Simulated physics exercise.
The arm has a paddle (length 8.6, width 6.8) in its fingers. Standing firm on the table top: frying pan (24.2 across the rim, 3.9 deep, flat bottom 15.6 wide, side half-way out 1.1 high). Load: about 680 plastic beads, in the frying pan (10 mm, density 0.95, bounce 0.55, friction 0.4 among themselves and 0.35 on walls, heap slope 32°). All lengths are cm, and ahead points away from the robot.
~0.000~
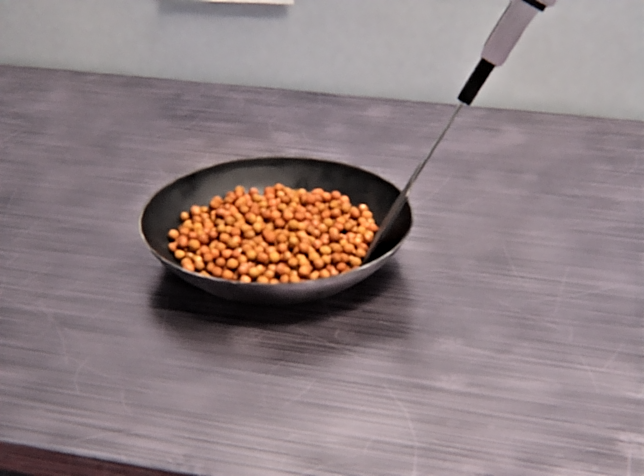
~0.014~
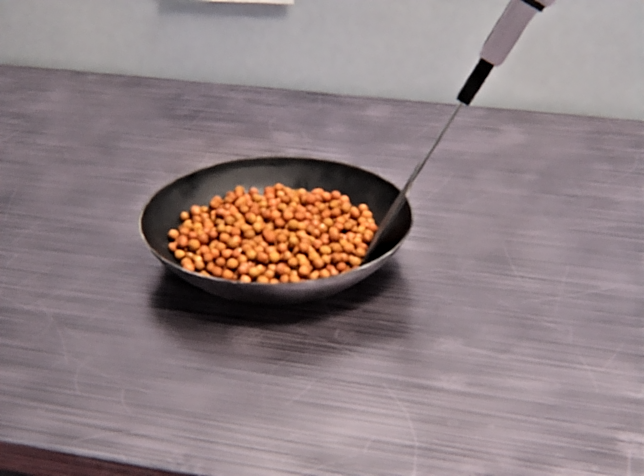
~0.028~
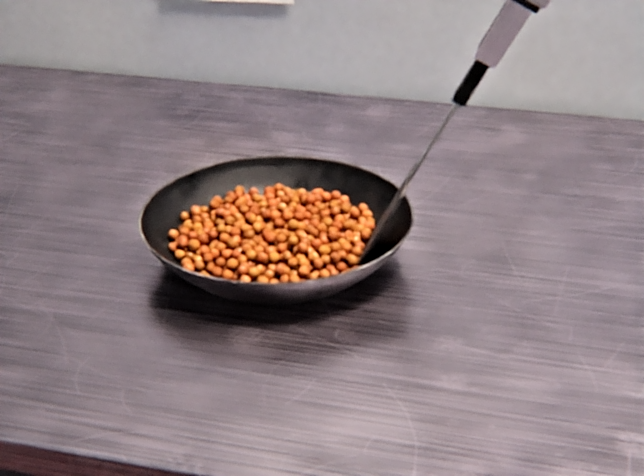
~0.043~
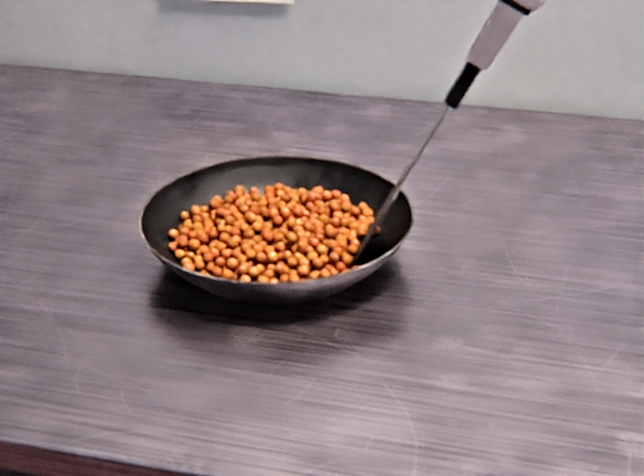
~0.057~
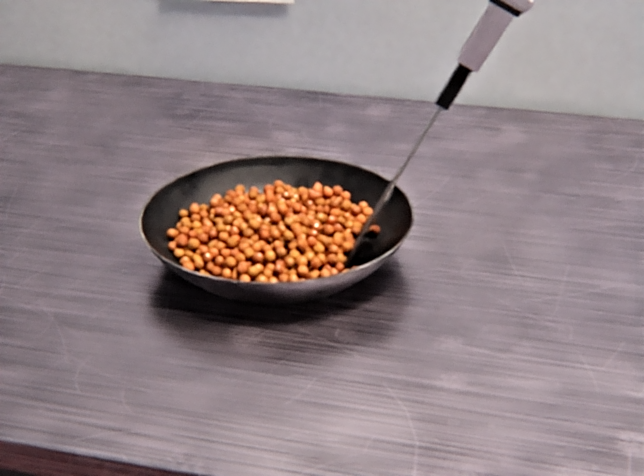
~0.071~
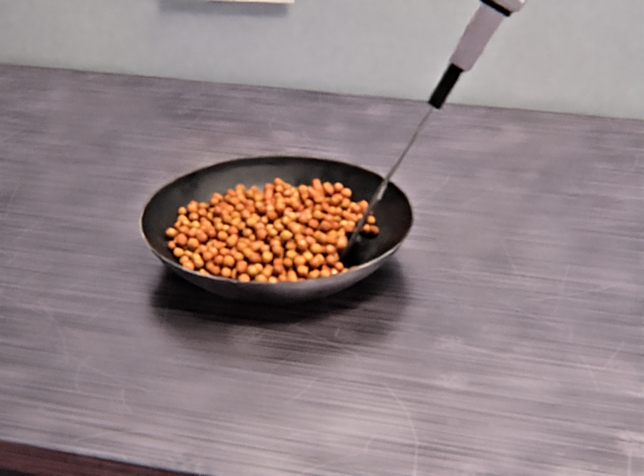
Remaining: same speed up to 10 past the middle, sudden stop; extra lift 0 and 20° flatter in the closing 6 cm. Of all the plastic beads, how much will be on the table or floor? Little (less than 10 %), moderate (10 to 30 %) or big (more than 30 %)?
Answer: Moderate; 10 to 30 % of the plastic beads finish on the table or floor.
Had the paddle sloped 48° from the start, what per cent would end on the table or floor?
Then about 20 per cent.
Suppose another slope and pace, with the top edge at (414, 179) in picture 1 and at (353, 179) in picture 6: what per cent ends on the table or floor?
Some 35 per cent.
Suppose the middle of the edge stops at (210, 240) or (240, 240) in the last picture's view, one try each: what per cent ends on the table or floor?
Some 0 and 0 per cent.
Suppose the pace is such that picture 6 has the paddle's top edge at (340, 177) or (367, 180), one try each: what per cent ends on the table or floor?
About 40 and 30 per cent.
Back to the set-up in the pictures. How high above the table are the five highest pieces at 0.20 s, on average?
Roughly 4 cm.
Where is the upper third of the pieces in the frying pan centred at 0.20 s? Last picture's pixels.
Near (255, 221).
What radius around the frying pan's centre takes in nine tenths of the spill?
Some 30 cm.
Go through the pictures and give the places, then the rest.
Paddle top edge at (414, 179), sloping 63°; upper third of the load around (280, 230), from x 175 to 375, top at y 190; 676 in the frying pan, in the first frame.
Paddle top edge at (414, 179), sloping 63°; upper third of the load around (280, 229), from x 175 to 375, top at y 190, in the second frame.
Paddle top edge at (409, 180), sloping 63°; upper third of the load around (281, 229), from x 175 to 375, top at y 190, in the third frame.
Paddle top edge at (402, 182), sloping 63°; upper third of the load around (282, 229), from x 175 to 375, top at y 190, in the fourth frame.
Paddle top edge at (394, 183), sloping 63°; upper third of the load around (281, 227), from x 170 to 375, top at y 185, in the fifth frame.
Paddle top edge at (386, 182), sloping 63°; upper third of the load around (278, 226), from x 170 to 375, top at y 185; 676 in the frying pan, in the sixth frame.
By 0.20 s, sloping 63°, highest piece 4 above the table; 676 in the frying pan.
By 0.32 s, sloping 56°, highest piece 6 above the table; 675 in the frying pan, 1 on the blade or in flight.
By 0.59 s, sloping 43°, highest piece 5 above the table; 539 in the frying pan, 133 on the table or floor, 4 on the blade or in flight.
By 1.64 s, sloping 43°, highest piece 5 above the table; 536 in the frying pan, 140 on the table or floor.
Final count, 536 in the frying pan, 140 on the table or floor. That is 21 % on the table or floor.
